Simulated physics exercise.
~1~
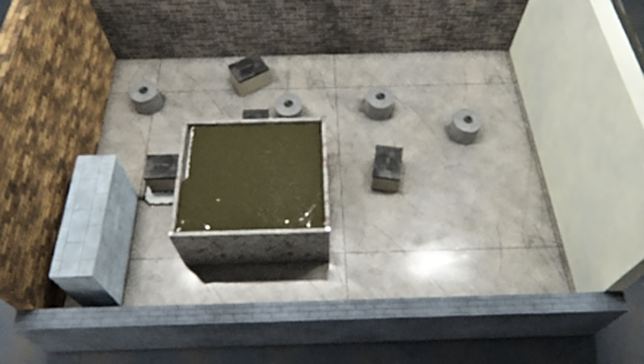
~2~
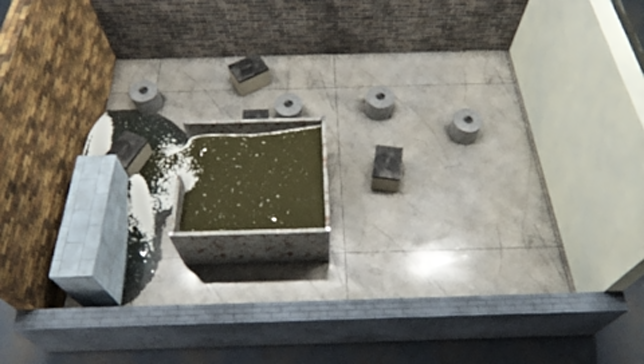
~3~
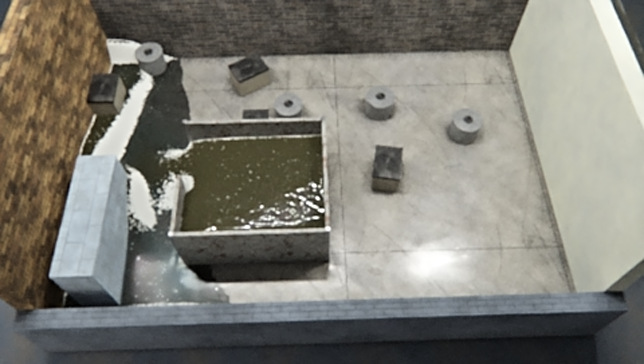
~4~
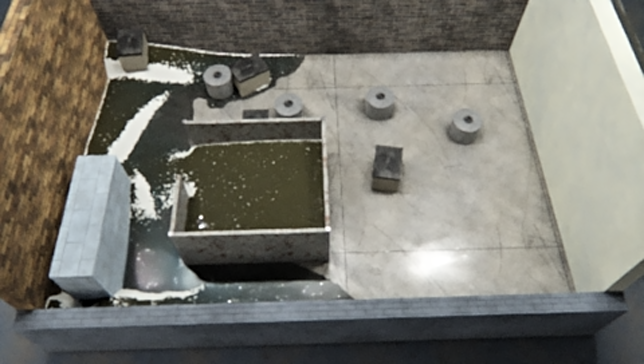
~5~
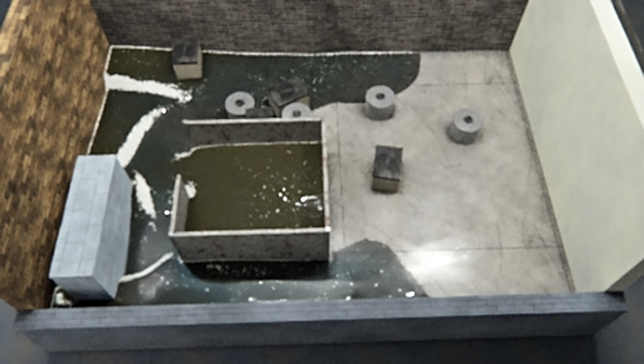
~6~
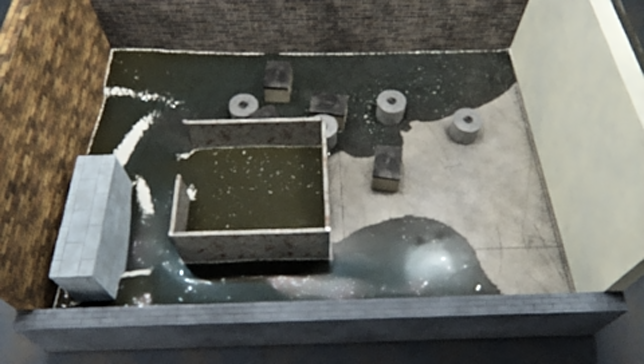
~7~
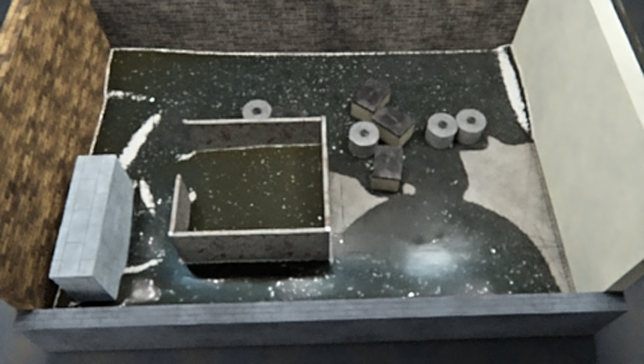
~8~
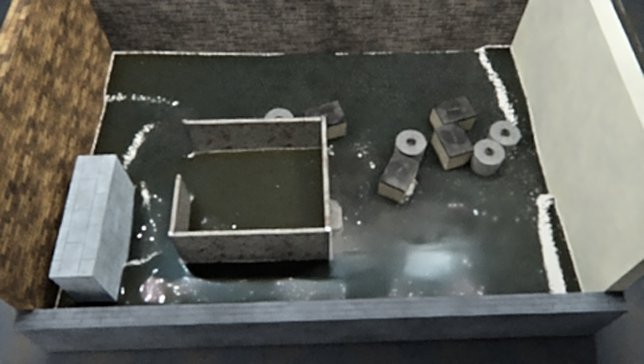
We see a walled floor with a square tank of murky water, whose left side gives way, sending water out around it and gradually across the floor, carrying dark boxes and grey round tubs rightward until they sit scattered and clustered in dark water.
